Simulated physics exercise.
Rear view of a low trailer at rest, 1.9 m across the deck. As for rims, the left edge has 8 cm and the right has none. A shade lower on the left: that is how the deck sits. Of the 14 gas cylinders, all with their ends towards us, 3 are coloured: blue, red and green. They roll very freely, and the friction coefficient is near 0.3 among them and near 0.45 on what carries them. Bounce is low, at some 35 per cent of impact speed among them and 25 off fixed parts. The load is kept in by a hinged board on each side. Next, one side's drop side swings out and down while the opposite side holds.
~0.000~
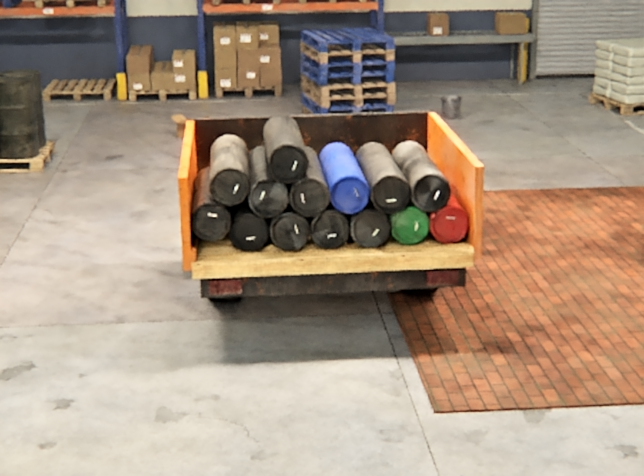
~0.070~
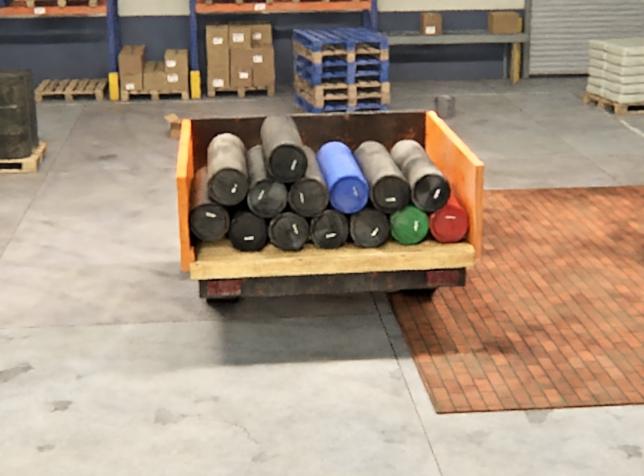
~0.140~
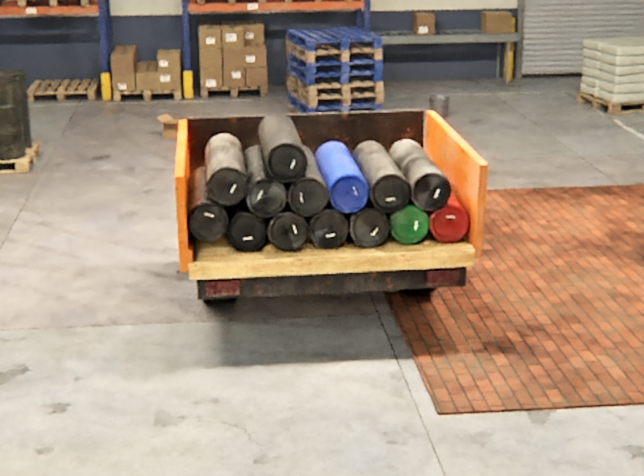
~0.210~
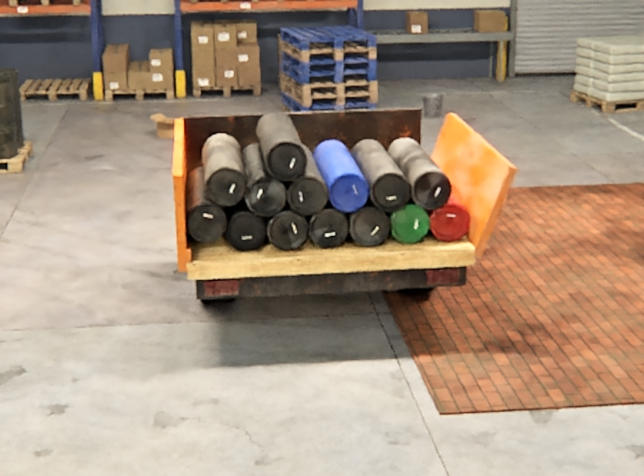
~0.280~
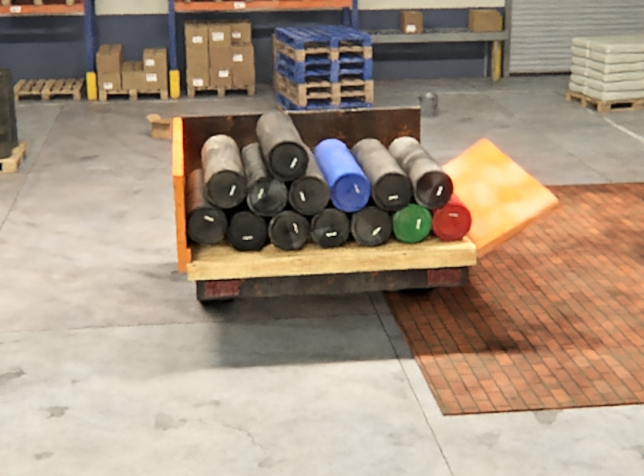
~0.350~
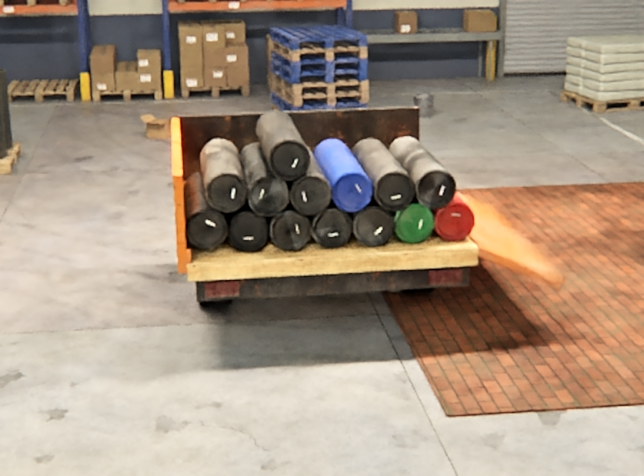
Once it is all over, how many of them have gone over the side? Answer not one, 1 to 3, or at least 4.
The answer is at least 4.
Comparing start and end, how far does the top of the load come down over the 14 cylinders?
Comparing start and end, it's lower by about 25 cm.
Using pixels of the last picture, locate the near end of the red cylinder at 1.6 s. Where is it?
(484, 224), more or less.
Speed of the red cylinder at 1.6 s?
Roughly 0.5 m/s.
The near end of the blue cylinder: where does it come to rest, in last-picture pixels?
Rest position in the last view: About (531, 280).
By 1.6 s, blue is up on others, 65 cm from the right edge, rolling right; red is dropping off the right side; green is on the deck, 25 cm from the right edge, rolling right; 1 off so far.
By 3.1 s, blue is up on others, 25 cm from the right edge, rolling right; red is on the ground to the right; green is down on the right; 4 off so far.
By 4.9 s, blue is dropping off the right side; red is down on the right; green is down on the right; 6 off so far.
Finally (7.4 s), blue is down on the right; red is down on the right; green is on the ground to the right; 6 off so far.
